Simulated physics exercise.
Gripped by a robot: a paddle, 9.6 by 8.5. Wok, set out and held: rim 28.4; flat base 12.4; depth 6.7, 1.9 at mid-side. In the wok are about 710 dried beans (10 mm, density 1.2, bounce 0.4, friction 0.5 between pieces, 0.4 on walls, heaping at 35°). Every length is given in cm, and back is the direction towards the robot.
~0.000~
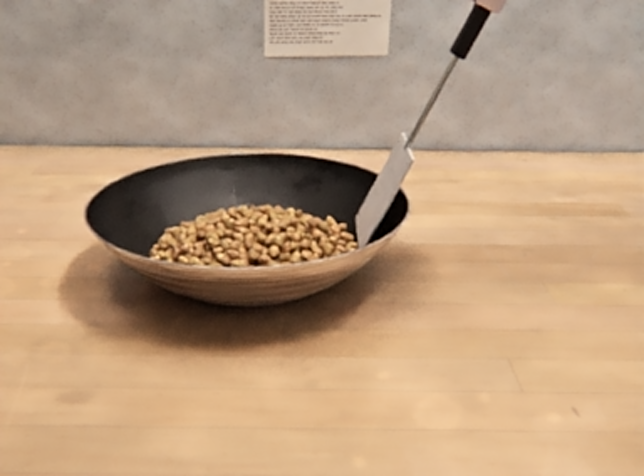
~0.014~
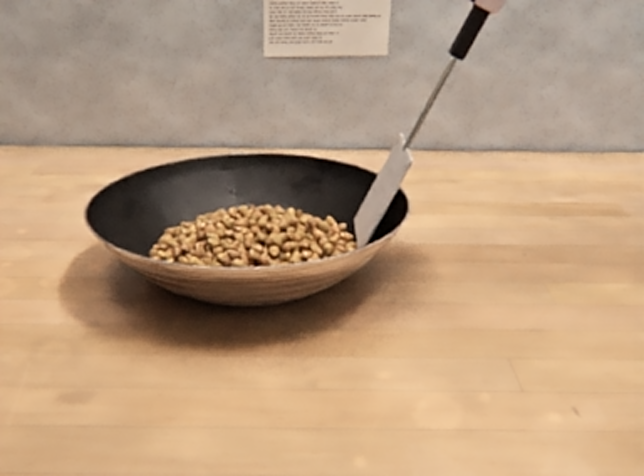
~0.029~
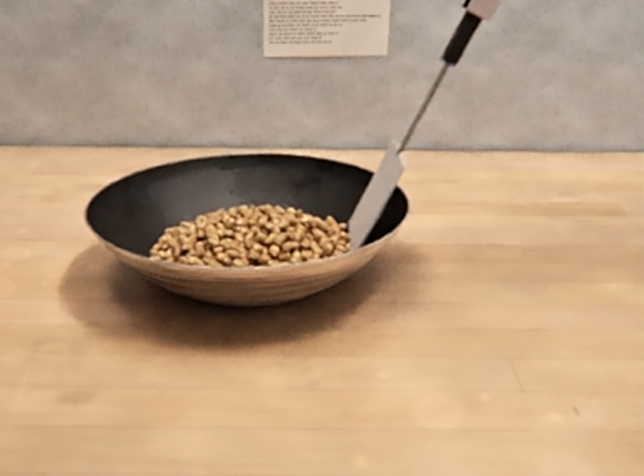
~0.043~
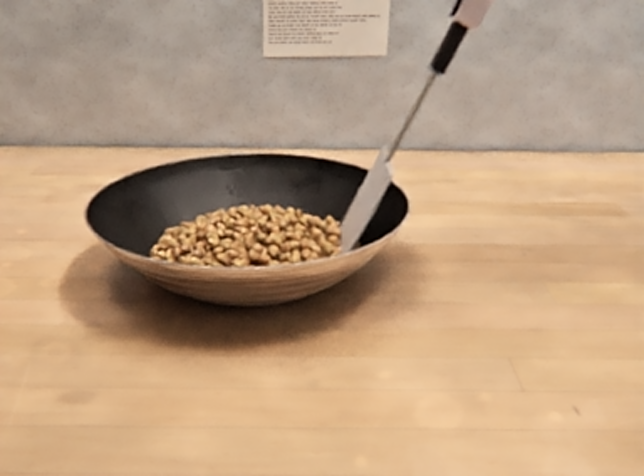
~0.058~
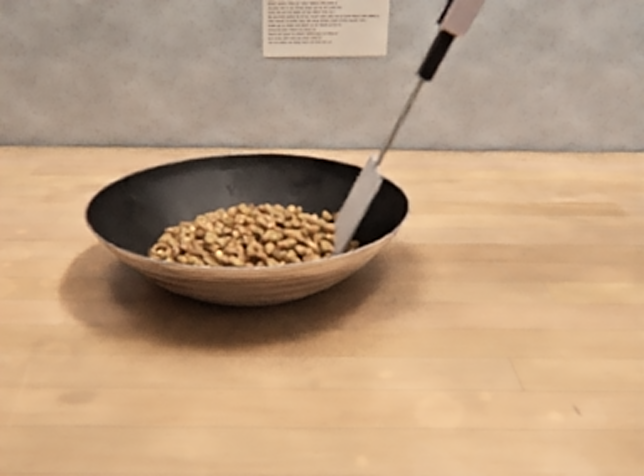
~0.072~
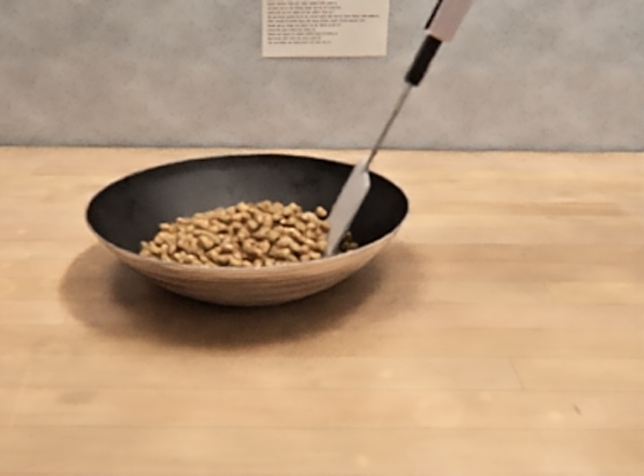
Metal paddle sliding left from the right side of a dark wok, nudging a heap of tan beans slightly leftward.
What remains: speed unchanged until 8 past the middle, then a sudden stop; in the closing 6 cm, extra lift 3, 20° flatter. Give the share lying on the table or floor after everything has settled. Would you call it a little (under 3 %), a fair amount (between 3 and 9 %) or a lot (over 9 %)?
A fair amount, between 3 and 9 %.
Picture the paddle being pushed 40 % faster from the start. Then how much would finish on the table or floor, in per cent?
Then around 20 percent would finish on the table or floor.
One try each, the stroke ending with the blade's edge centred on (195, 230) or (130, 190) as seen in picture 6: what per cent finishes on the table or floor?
The two tries give near 0 and near 35 in a hundred.
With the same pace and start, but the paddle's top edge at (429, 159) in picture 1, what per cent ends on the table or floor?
I'd estimate around 5 per cent.
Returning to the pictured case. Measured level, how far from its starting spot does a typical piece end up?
Roughly 5 centimetres.
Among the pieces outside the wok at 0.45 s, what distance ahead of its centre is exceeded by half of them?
16 cm.
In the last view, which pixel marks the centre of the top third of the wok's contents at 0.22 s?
(151, 220).
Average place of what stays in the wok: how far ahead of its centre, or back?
Ahead of centre, roughly 5.0 centimetres.
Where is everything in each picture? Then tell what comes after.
Paddle top edge at (408, 145), sloping 65°; upper third of the load around (257, 240), from x 155 to 355, top at y 210; 710 in the wok, in the first picture.
Paddle top edge at (407, 146), sloping 65°; upper third of the load around (257, 240), from x 155 to 355, top at y 210, in the second picture.
Paddle top edge at (400, 151), sloping 65°; upper third of the load around (257, 240), from x 155 to 355, top at y 210, in the third picture.
Paddle top edge at (389, 159), sloping 65°; upper third of the load around (257, 240), from x 155 to 355, top at y 210, in the fourth picture.
Paddle top edge at (377, 165), sloping 65°; upper third of the load around (257, 238), from x 155 to 355, top at y 210, in the fifth picture.
Paddle top edge at (365, 170), sloping 65°; upper third of the load around (250, 237), from x 145 to 350, top at y 205; 710 in the wok, in the sixth picture.
By 0.14 s, sloping 65°, highest piece 8 above the table; 710 in the wok.
By 0.22 s, sloping 58°, highest piece 10 above the table; 709 in the wok, 1 on the blade or in flight.
By 0.45 s, sloping 45°, highest piece 8 above the table; 672 in the wok, 25 on the table or floor, 13 on the blade or in flight.
By 1.50 s, sloping 45°, highest piece 7 above the table; 669 in the wok, 41 on the table or floor.
Final count, 669 in the wok, 41 on the table or floor. That is 6 % on the table or floor.
